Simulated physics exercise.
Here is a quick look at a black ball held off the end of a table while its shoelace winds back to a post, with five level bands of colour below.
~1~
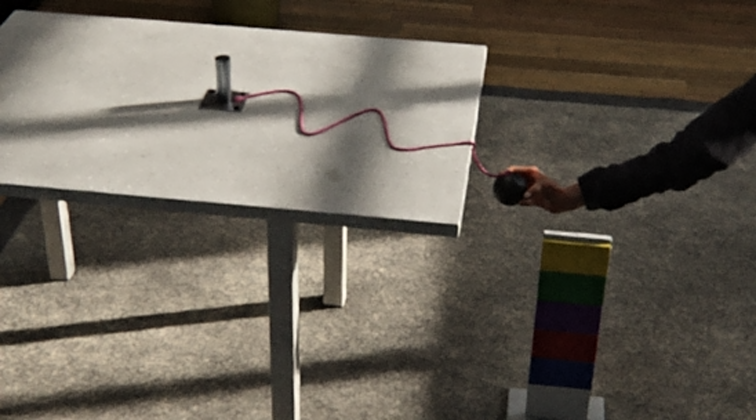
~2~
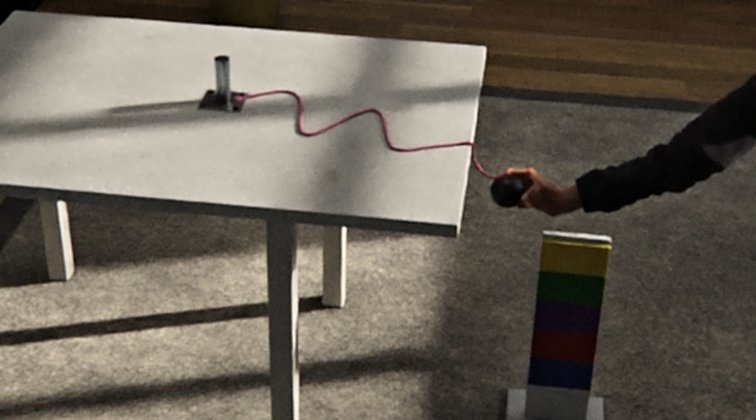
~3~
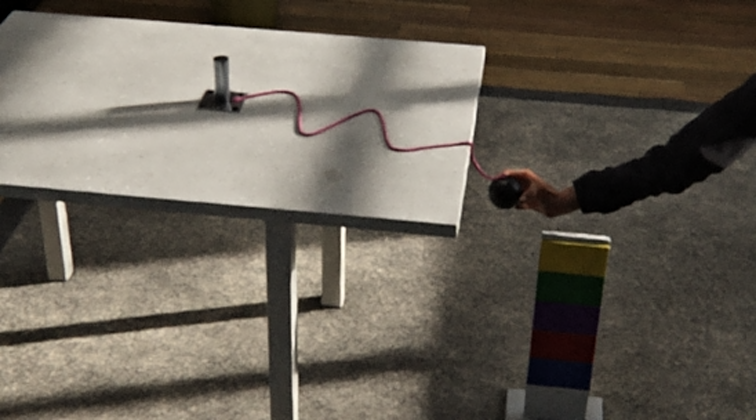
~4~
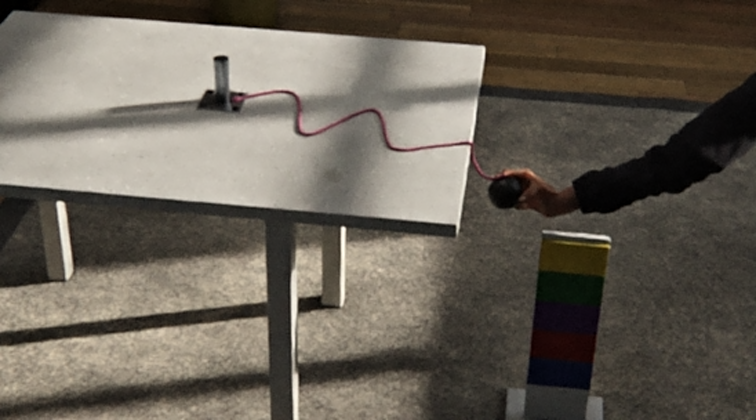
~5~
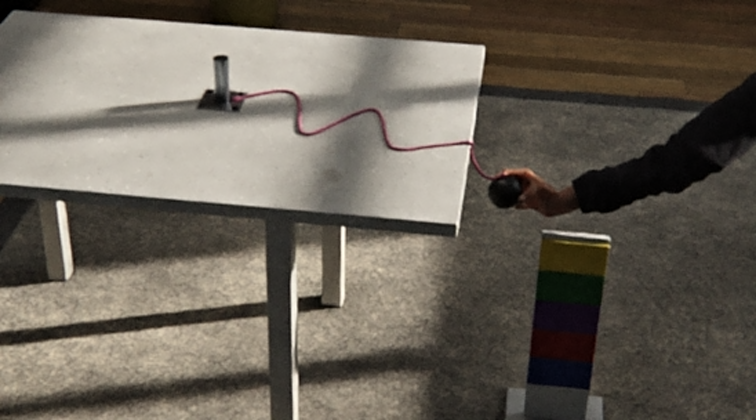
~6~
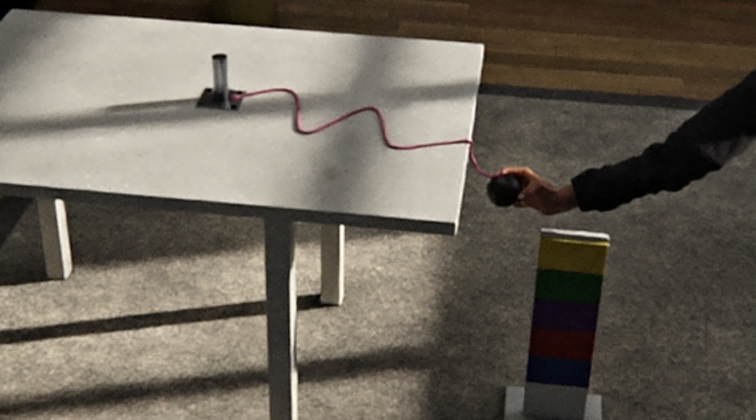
At the start, a hand reaching in from the right holds a black ball just off the table's right end, its red shoelace winding back across the white top to a small post. Through to the end, hand, ball and lace stay almost still, above the upright block of coloured bands.
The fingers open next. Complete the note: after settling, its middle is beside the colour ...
... Red.
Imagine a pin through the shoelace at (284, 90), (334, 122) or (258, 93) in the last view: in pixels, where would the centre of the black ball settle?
Near (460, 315), then (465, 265), then (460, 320).
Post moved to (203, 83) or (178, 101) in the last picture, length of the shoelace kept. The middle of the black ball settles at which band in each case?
Answer, in order: Purple, purple.
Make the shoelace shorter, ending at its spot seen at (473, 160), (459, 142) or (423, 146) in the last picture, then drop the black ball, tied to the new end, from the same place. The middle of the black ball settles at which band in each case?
One at a time, the answers are: Purple; green; yellow.
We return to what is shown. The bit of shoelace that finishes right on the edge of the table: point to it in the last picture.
Look close to (377, 110) - that's the one.
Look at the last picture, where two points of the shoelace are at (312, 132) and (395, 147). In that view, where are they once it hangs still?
First: (386, 124). Second: (466, 210).
A little later, ball near (488, 321); level with purple.
Next, ball near (433, 326); level with red.
Later still, ball near (468, 330); level with red.
When it is over, ball near (455, 330); level with red. Its centre hangs level with the red band.
